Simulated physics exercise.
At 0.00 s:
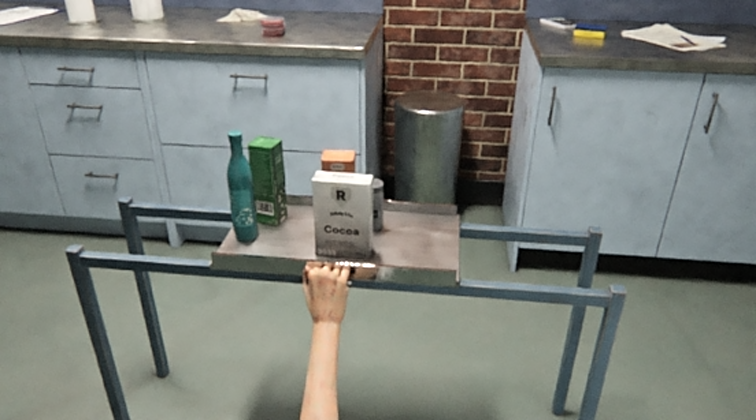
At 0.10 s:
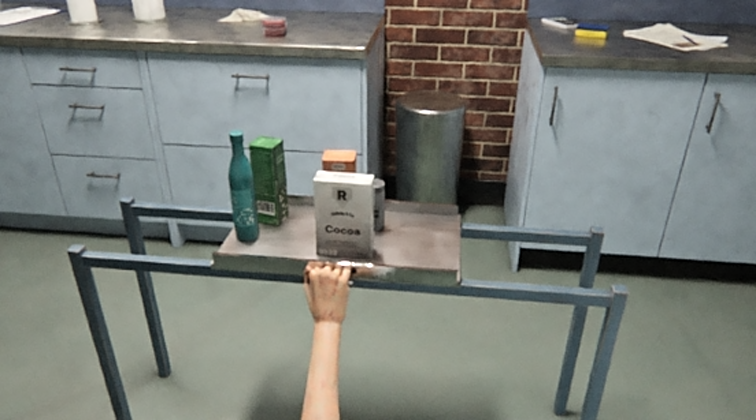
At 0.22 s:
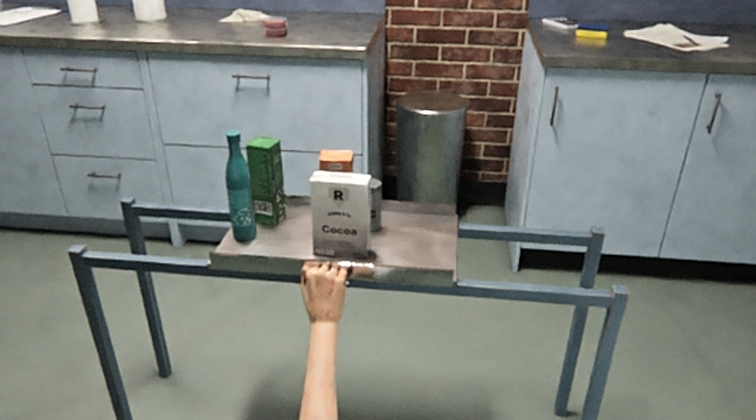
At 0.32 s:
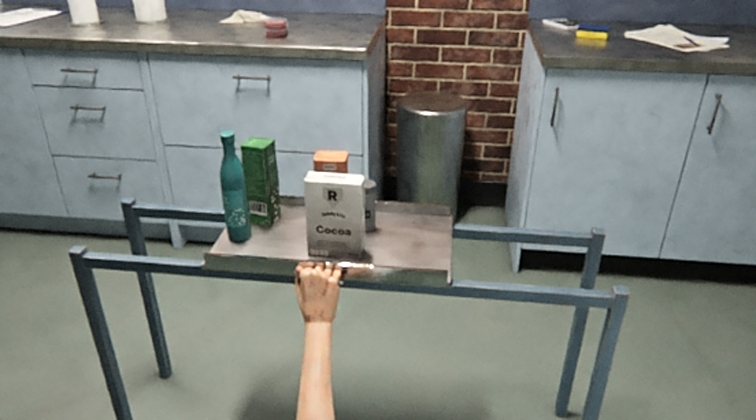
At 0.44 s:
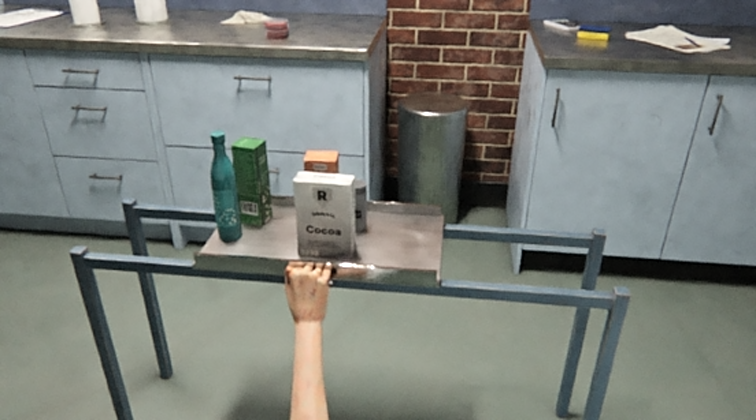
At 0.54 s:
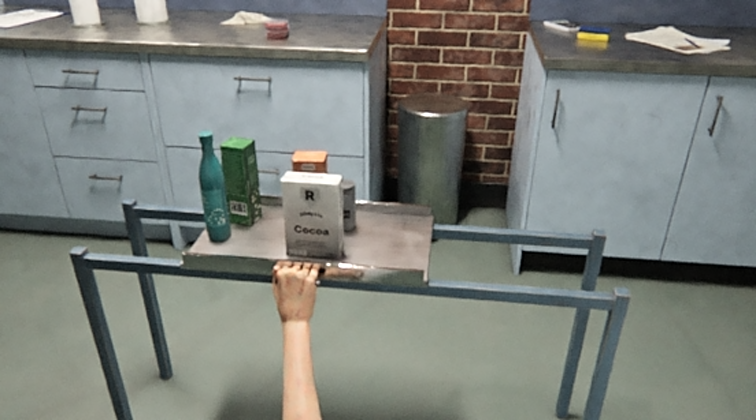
Metal tray carrying a cocoa packet, turquoise bottle and cartons sliding slightly left along a blue frame, a hand gripping its front edge.
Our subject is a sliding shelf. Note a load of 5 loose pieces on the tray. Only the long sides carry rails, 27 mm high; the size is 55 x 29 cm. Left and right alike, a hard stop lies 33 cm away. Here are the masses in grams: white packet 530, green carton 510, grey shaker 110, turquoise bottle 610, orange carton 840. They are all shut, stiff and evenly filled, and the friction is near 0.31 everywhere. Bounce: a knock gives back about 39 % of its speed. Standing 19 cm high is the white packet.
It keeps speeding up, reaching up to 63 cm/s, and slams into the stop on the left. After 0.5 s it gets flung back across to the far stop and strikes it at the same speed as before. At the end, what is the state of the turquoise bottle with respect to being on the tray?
It is no longer on the tray.
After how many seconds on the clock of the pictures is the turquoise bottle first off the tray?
1.2 s, roughly.
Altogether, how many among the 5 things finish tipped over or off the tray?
That makes 1.
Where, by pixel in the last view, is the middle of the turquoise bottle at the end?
At roughly (223, 412).
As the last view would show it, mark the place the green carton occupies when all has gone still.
(405, 192).
After 1.34 s, tray has slid 33 cm left; turquoise bottle now off the tray; green carton moved 6 cm; orange carton moved 6 cm.
After 2.04 s, tray has slid 30 cm left; orange carton moved 6 cm; white packet moved 6 cm; green carton moved 6 cm.
After 3.54 s, tray has slid 25 cm right; white packet moved 6 cm; orange carton moved 6 cm; green carton moved 6 cm.
In the end (4.2 s), off the tray, turquoise bottle; the other 4 under 5 cm from the start. In the last view, turquoise bottle near (223, 412).
